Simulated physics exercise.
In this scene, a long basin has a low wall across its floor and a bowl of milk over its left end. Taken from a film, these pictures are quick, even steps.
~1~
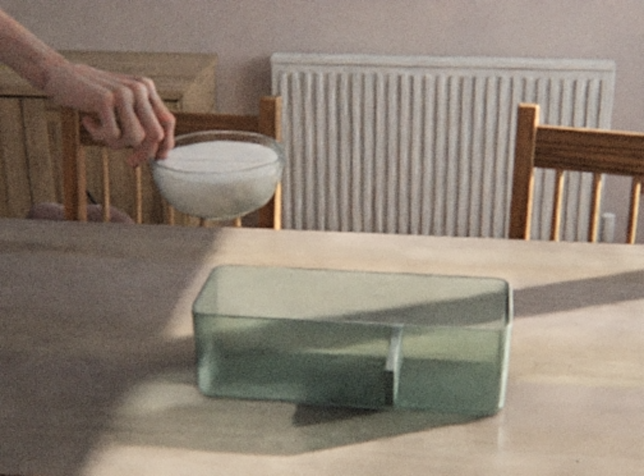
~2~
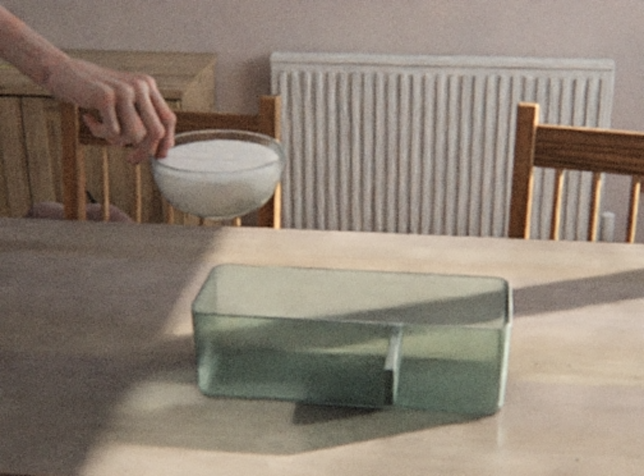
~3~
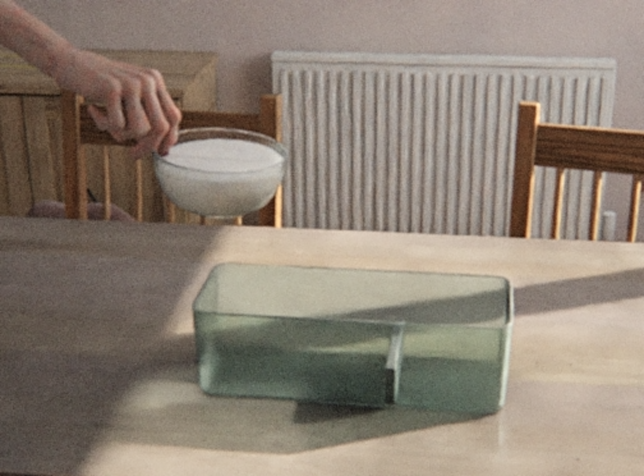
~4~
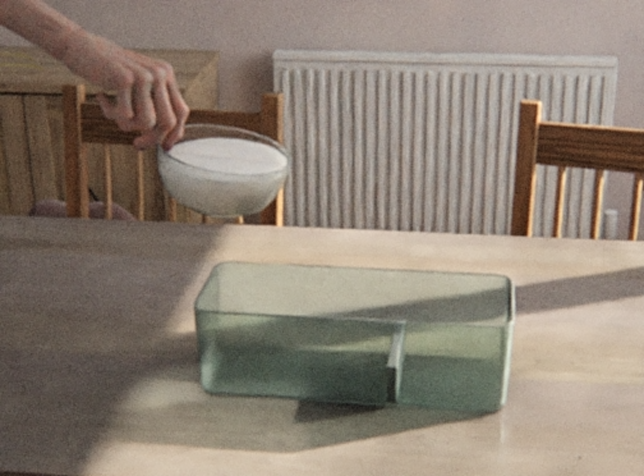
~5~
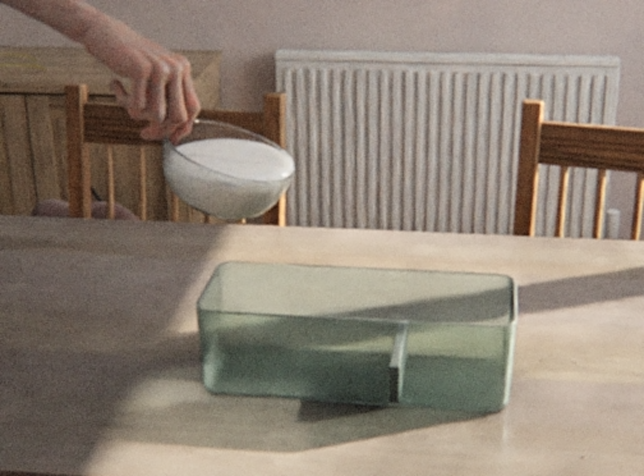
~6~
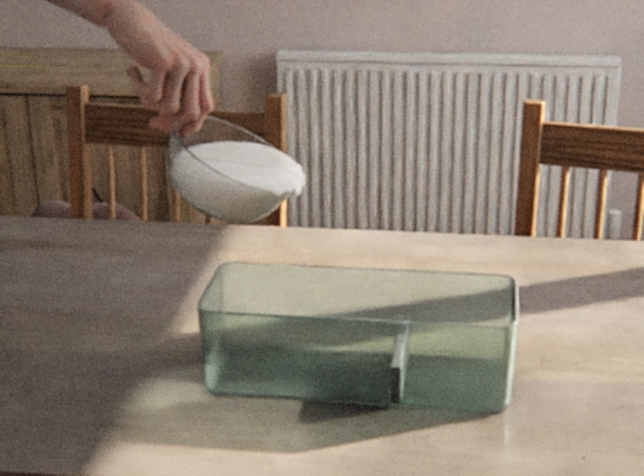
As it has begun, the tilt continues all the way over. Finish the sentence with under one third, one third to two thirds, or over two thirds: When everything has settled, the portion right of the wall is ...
When everything has settled, the portion right of the wall is under one third.
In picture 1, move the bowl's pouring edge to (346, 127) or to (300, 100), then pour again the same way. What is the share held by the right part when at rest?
Roughly 65 in a hundred the first time and 15 in a hundred the second.
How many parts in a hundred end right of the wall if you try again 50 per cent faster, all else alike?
I'd estimate about 10 percent ends up there.
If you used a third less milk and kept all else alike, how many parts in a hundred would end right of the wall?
Some 5 parts in a hundred.
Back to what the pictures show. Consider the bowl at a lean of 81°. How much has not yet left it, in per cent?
It comes to 25 per cent or so.
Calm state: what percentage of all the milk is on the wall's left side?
I'd put it at around 90 %.
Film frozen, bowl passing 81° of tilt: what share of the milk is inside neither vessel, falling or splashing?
Airborne share: Approx. 40 %.
A moment on, the bowl is tipped on its side and 23 per cent is still to pour, 37 is left of the wall and 0 right of it.
Next, the bowl is tipped on its side and 2 per cent is still to pour, 83 is left of the wall and 3 right of it.
Then the bowl is tipped on its side and 0 per cent is still to pour, 90 is left of the wall and 8 right of it.
Later the bowl is tipped on its side and 0 per cent is still to pour, 90 is left of the wall and 8 right of it.
Finally, 90 per cent lies left of the wall, 8 right of it and 2 outside.
